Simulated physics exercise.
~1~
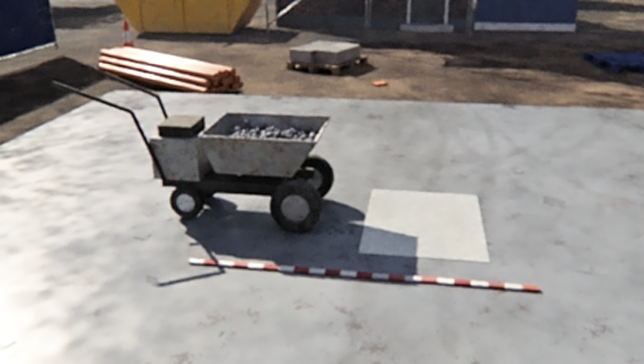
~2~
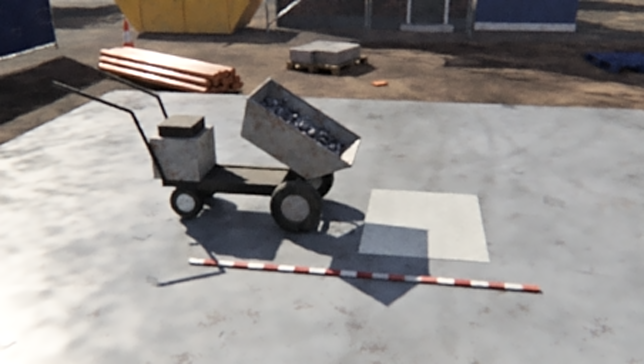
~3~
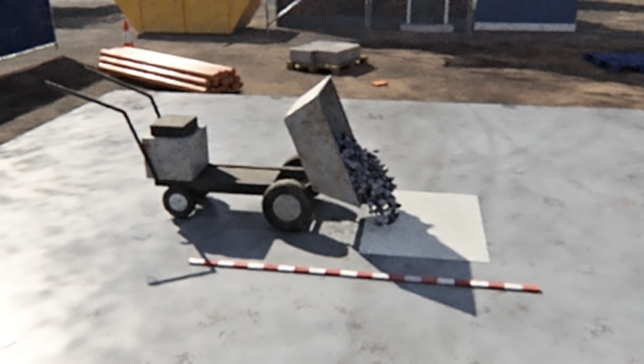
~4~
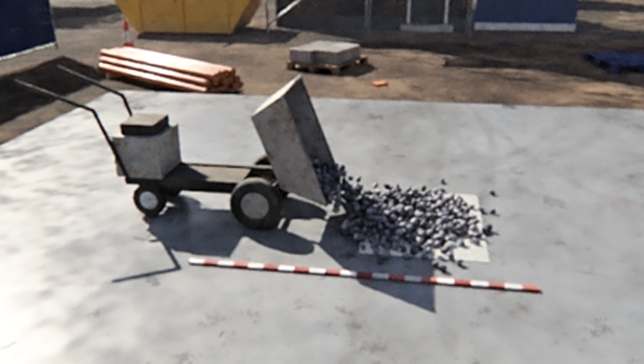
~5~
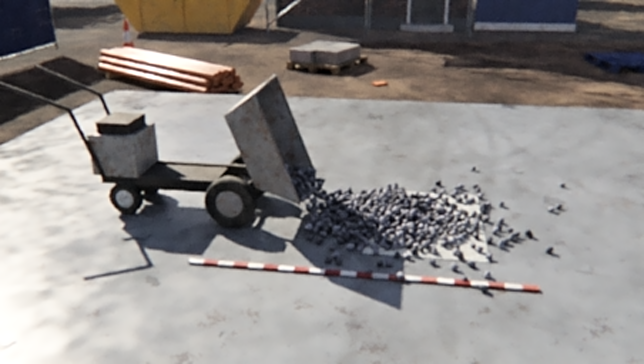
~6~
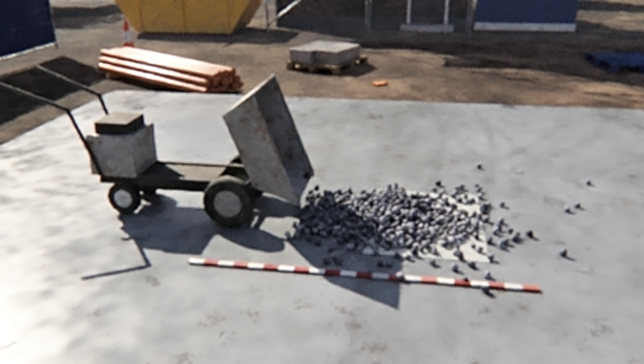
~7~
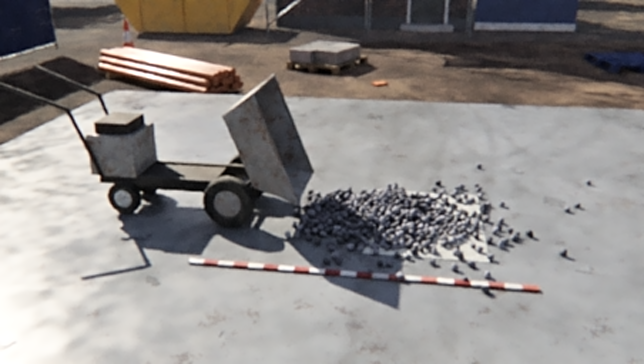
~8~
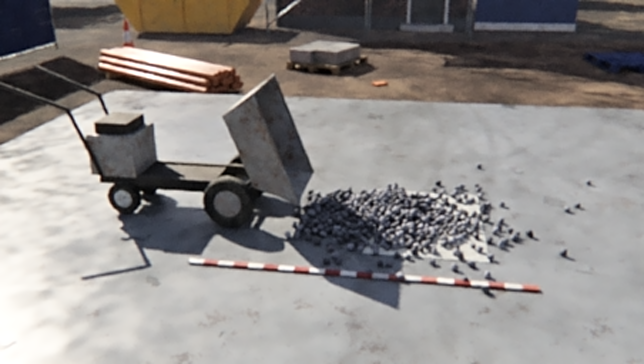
In the video, a small wheeled barrow on a grey paved yard tips its tray steeply to the right, pouring dark rounded stones over a pale sheet as it rolls back left, ending still with its tray raised beside a spread pile and scattered stones.
